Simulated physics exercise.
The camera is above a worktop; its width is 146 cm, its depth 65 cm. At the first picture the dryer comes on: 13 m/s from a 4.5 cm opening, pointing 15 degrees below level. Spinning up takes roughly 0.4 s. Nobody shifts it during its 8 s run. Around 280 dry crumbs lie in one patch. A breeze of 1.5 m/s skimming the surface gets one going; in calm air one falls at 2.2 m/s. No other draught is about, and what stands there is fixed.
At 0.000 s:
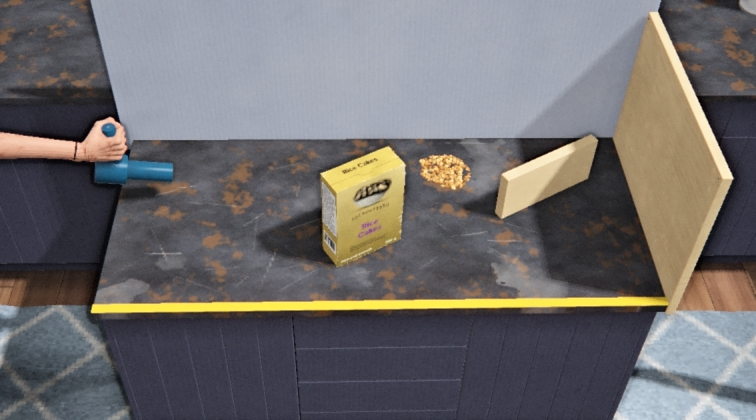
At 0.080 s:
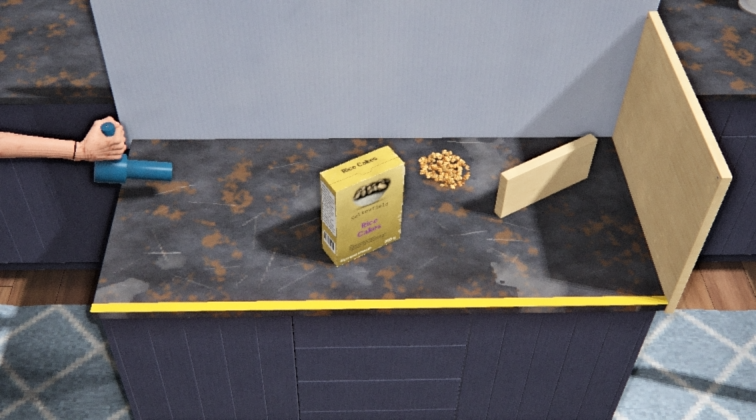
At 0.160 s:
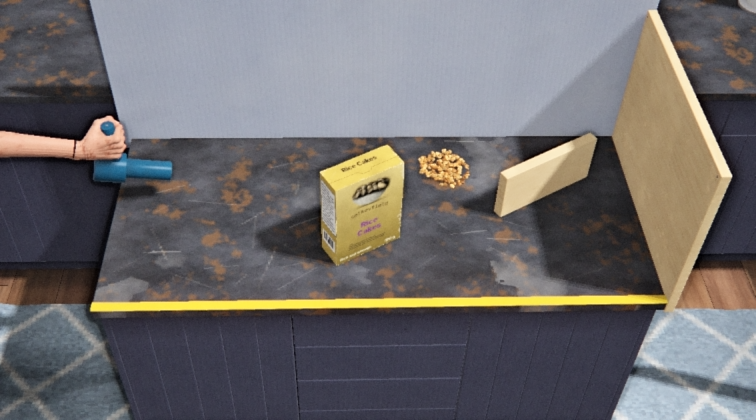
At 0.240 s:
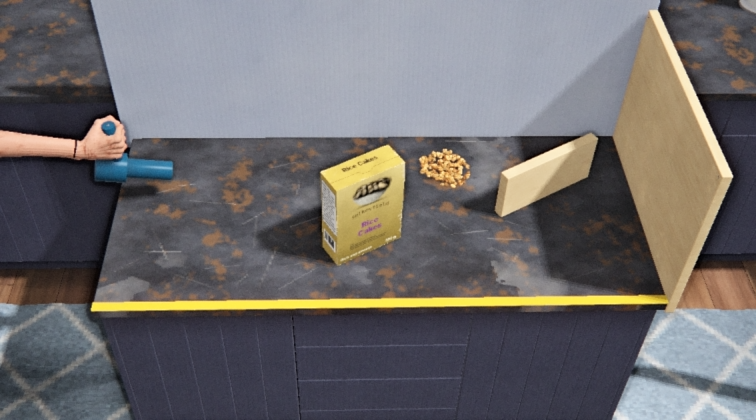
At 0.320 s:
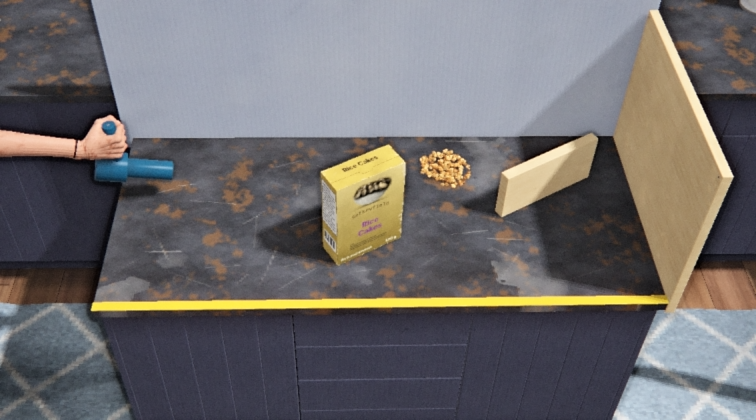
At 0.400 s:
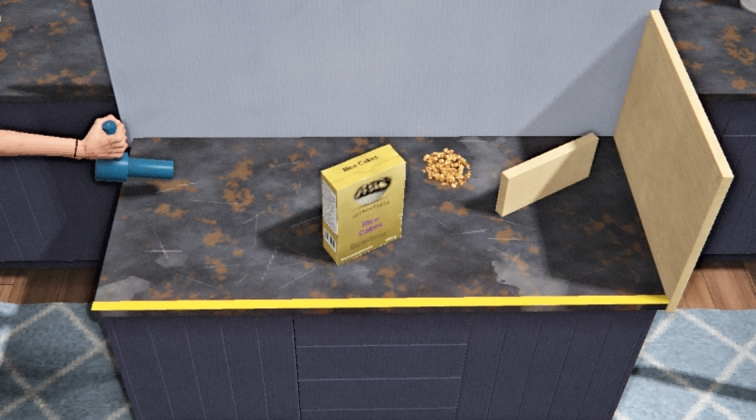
A hand holds a blue dryer at the left while the crumbs barely stir.
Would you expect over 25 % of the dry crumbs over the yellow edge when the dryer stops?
As for a quarter going over the yellow edge: Yes.
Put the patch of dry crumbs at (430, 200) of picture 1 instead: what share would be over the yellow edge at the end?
Then about 60 %.
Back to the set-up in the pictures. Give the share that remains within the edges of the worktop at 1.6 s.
Near 50 %.
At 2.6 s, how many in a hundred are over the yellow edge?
About 70 %.
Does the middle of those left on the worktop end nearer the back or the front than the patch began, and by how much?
To the back, by about 10 cm.
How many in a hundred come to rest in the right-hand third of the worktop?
About 15 %.
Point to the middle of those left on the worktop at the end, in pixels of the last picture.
Near (614, 138).
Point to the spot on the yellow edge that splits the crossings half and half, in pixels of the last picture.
Around (638, 304).
After 1.6 s the count stands so, 46 % are over the yellow edge; the middle of those still in play is near (626, 176).
After 2.6 s the count stands so, 66 % are over the yellow edge; the middle of those still in play is near (645, 235).
After 4.4 s the count stands so, 76 % are over the yellow edge; the middle of those still in play is near (620, 159).
After 8.0 s, at the end, 83 % are over the yellow edge; the middle of those still in play is near (614, 138).
